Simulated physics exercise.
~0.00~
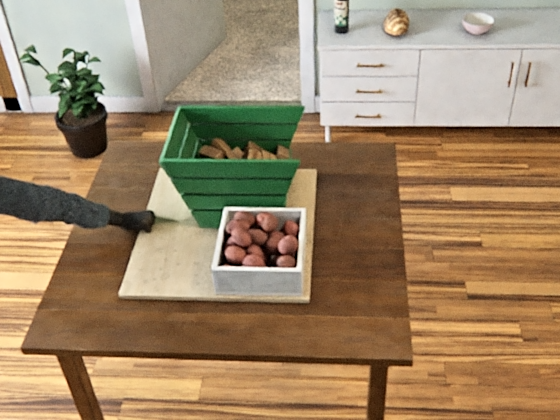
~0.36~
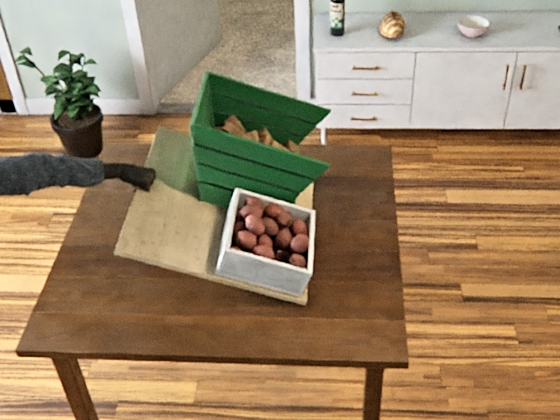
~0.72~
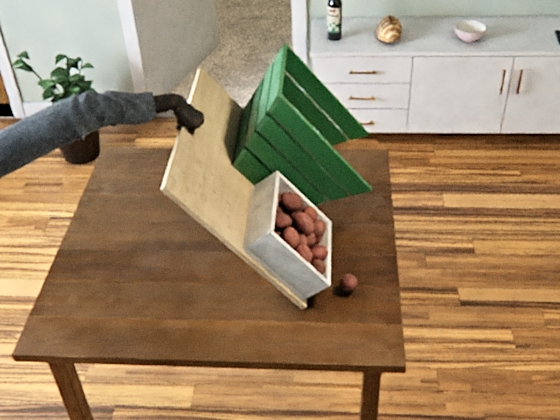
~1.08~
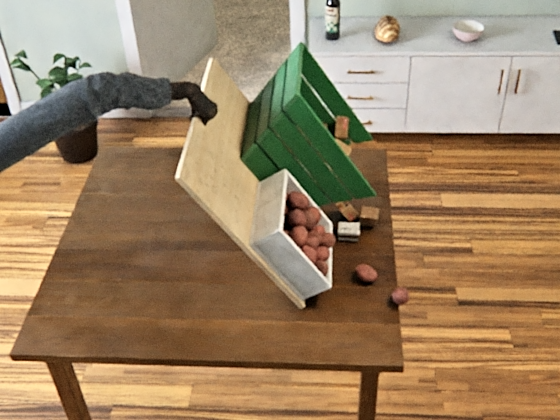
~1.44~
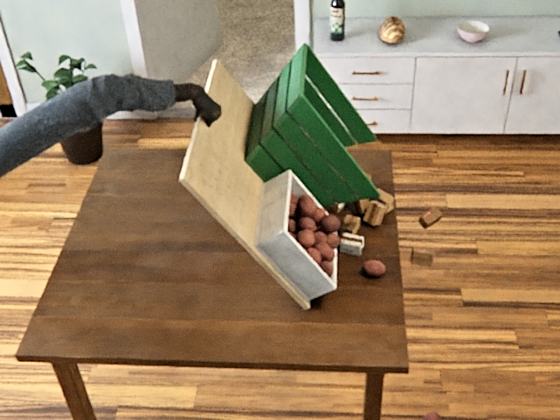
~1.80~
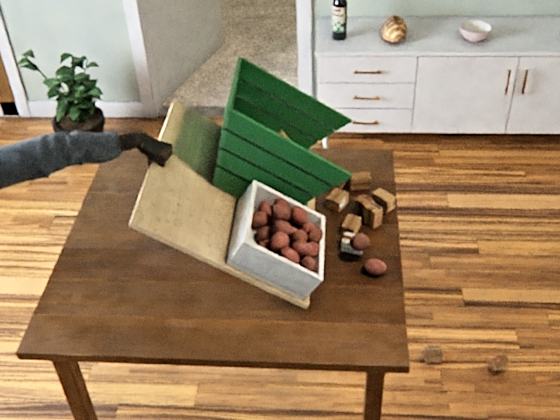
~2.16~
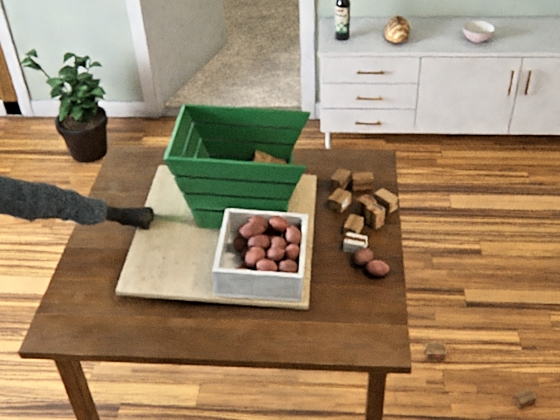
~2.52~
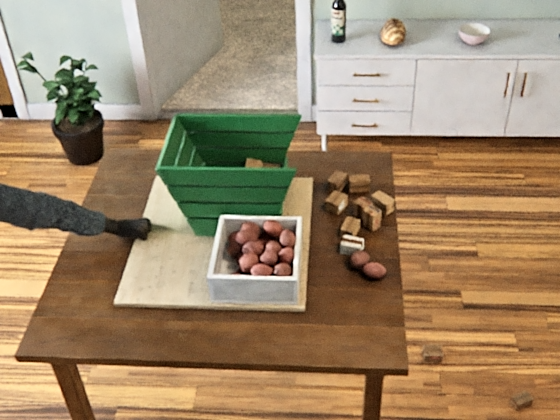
At the start, a green slatted crate of small brown blocks and a white crate of red potatoes sit on a pale board on a wooden table, with a dark-sleeved arm at the board's left edge. The hand lifts that edge, tipping board and crates steeply to the right. A potato rolls out first, then blocks tumble from the green crate, and a few pieces drop off the table to the floor. The hand lowers the board flat again. Spilled blocks and a potato rest on the table's right side, while most potatoes remain in the white crate.
